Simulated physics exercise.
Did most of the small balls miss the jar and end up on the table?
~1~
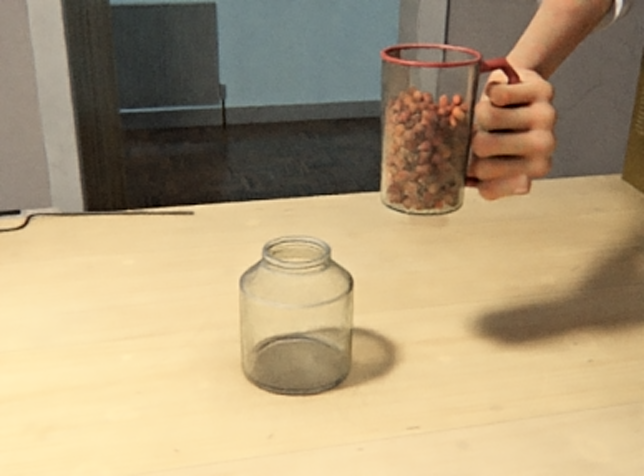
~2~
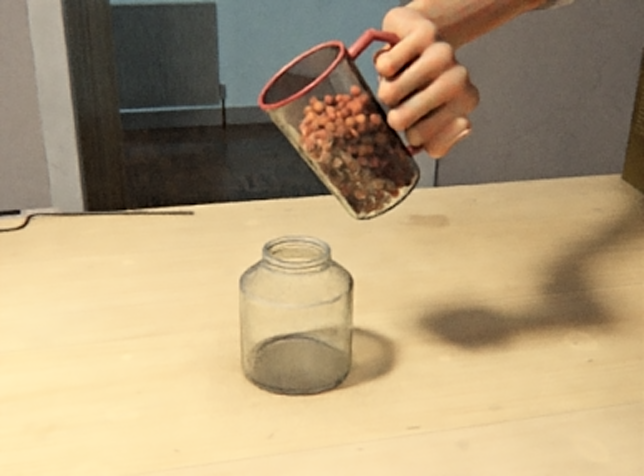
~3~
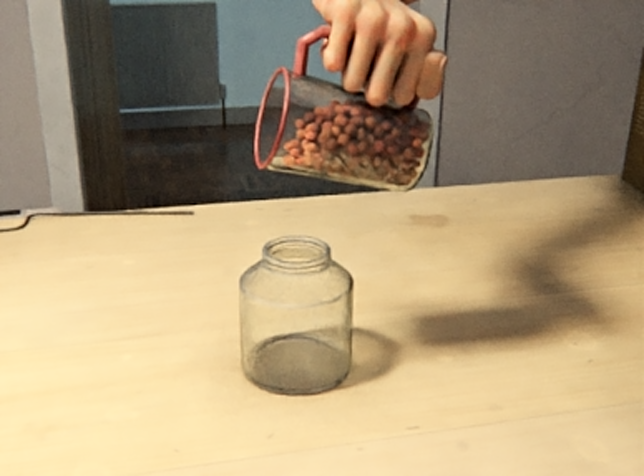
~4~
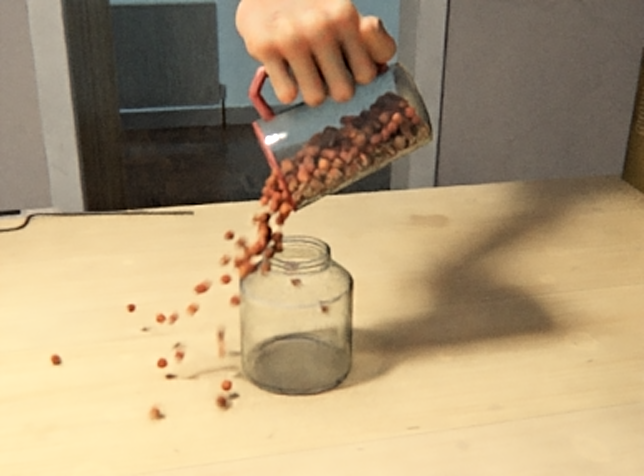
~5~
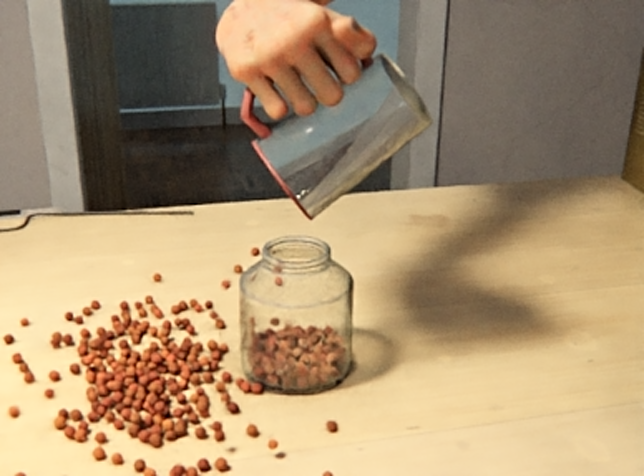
Yes, the larger part of them spilled onto the table. A fair share landed in the jar, and very few, if any, were left in the cup.
